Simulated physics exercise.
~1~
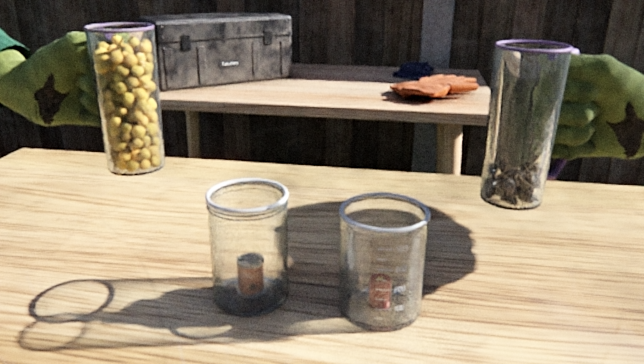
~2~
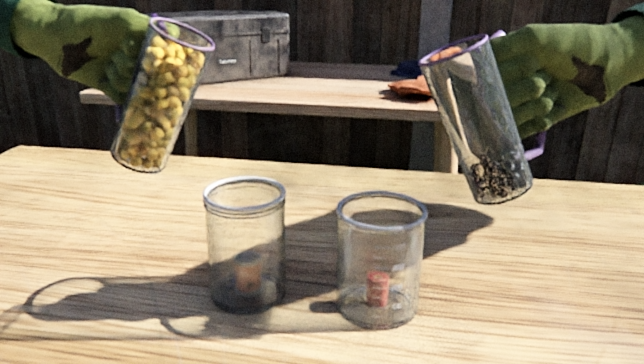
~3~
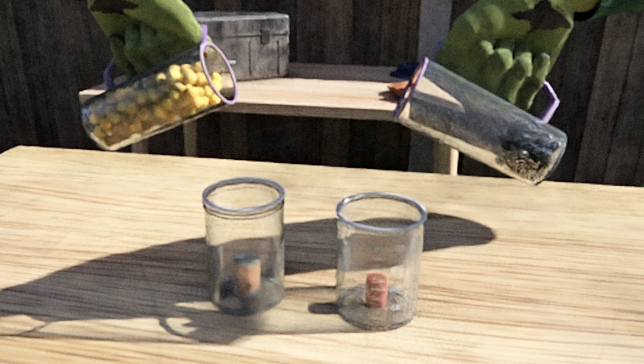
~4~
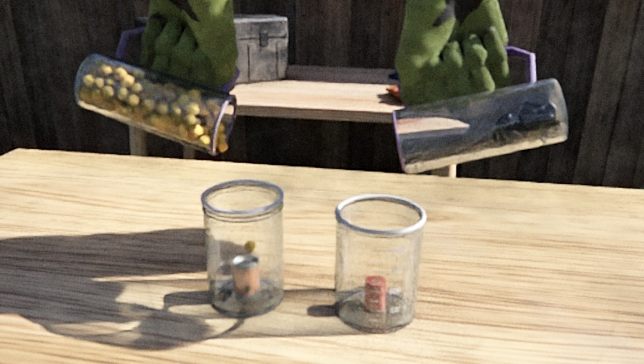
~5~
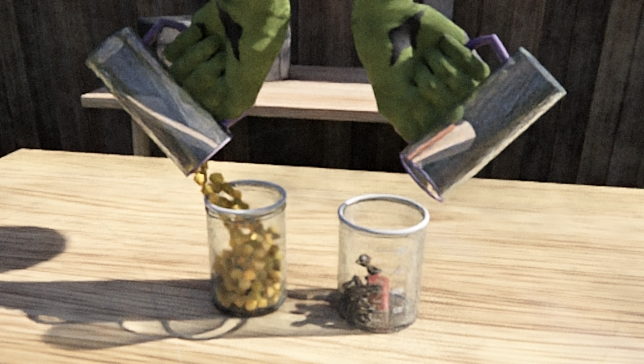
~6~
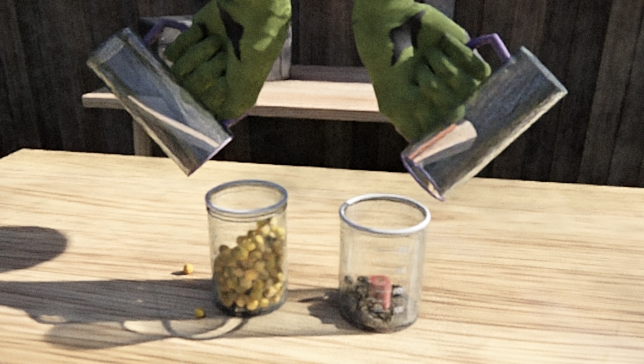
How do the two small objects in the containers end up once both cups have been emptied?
The left object is hidden under the yellow pieces, while the reddish one on the right still stands proud of the dark pile.
